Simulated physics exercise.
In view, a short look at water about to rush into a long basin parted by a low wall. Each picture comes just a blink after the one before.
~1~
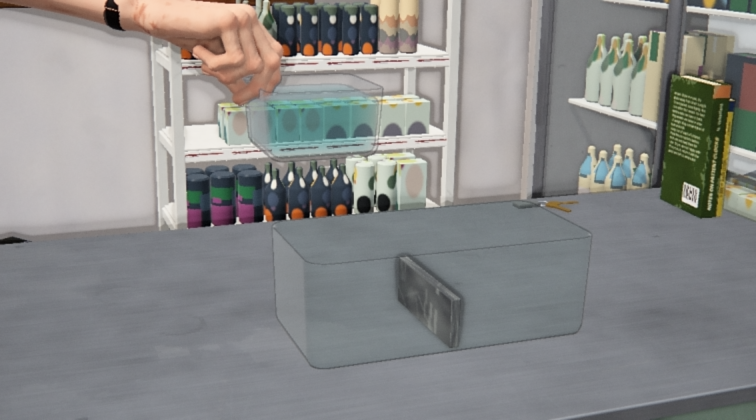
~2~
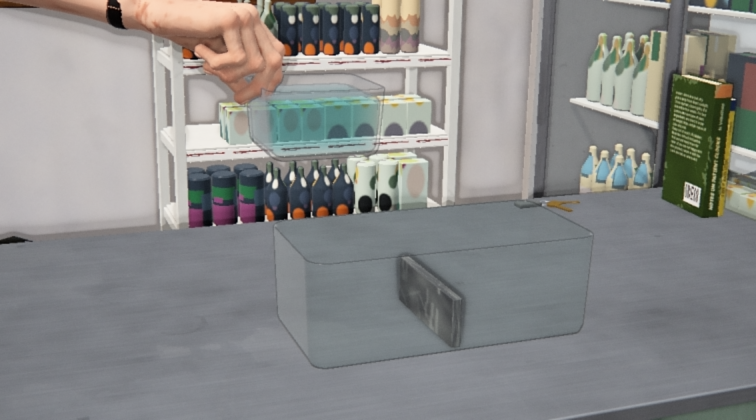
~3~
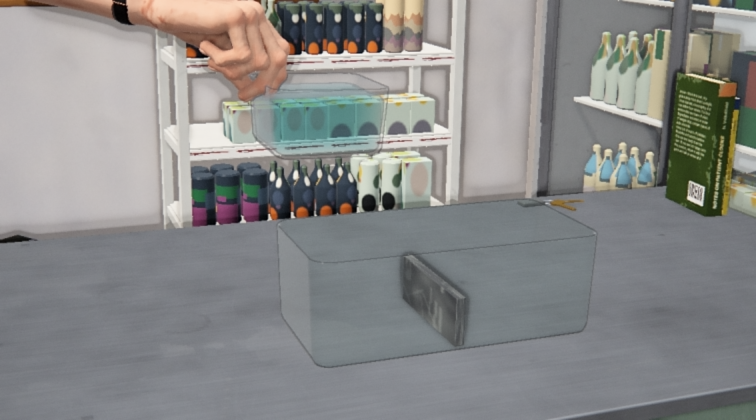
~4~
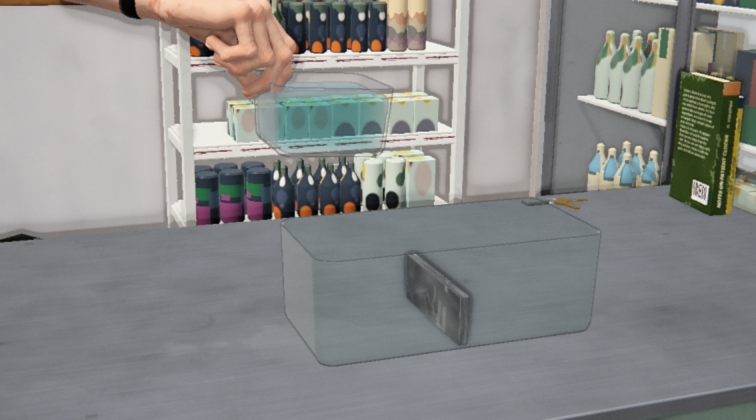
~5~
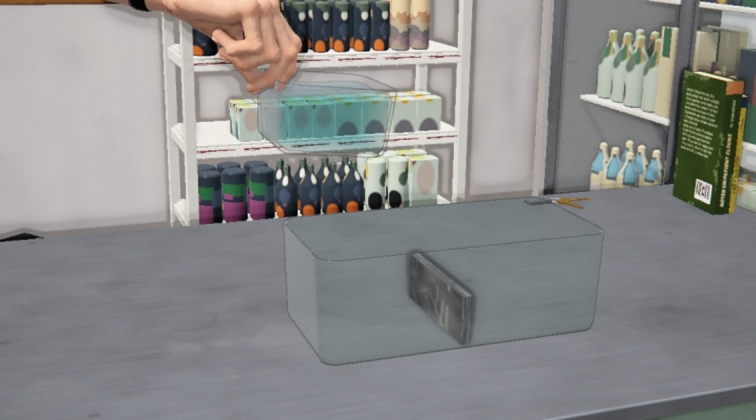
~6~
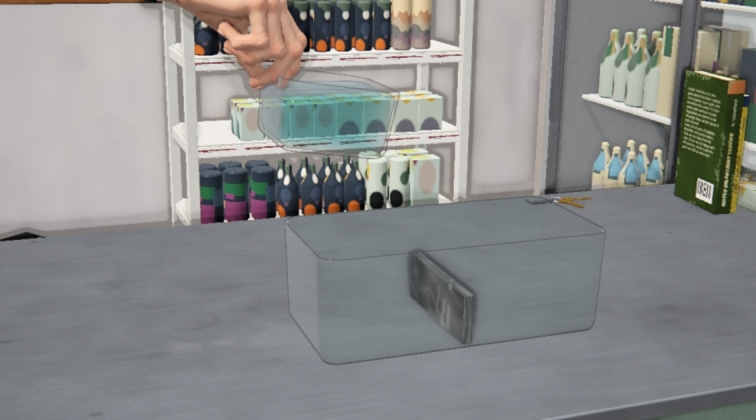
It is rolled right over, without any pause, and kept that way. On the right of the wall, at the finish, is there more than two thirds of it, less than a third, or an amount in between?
There is an amount in between there.
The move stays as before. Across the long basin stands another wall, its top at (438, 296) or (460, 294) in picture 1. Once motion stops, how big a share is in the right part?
Roughly 40 per cent, and 5 per cent.
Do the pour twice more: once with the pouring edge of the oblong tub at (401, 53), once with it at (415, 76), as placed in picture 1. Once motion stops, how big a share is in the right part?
First some 80, then 90 per cent.
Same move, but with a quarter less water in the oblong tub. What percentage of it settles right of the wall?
It should come out close to 25 per cent.
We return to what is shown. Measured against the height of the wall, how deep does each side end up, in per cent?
30 per cent for the left part, 30 for the right.
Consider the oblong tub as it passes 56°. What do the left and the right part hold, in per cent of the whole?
Left: Roughly 10 %; right: Roughly 5 %.
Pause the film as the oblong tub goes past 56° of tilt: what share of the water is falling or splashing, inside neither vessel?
Something like 25 per cent of it.
A moment on, the oblong tub is tipped part way and 61 per cent is still to pour, 8 is left of the wall and 4 right of it.
Next, the oblong tub is tipped on its side and 15 per cent is still to pour, 27 is left of the wall and 50 right of it.
Then the oblong tub is tipped on its side and 2 per cent is still to pour, 46 is left of the wall and 50 right of it.
Later the oblong tub is tipped on its side and 0 per cent is still to pour, 50 is left of the wall and 50 right of it.
At rest 50 per cent lies left of the wall, 50 right of it and 0 outside.
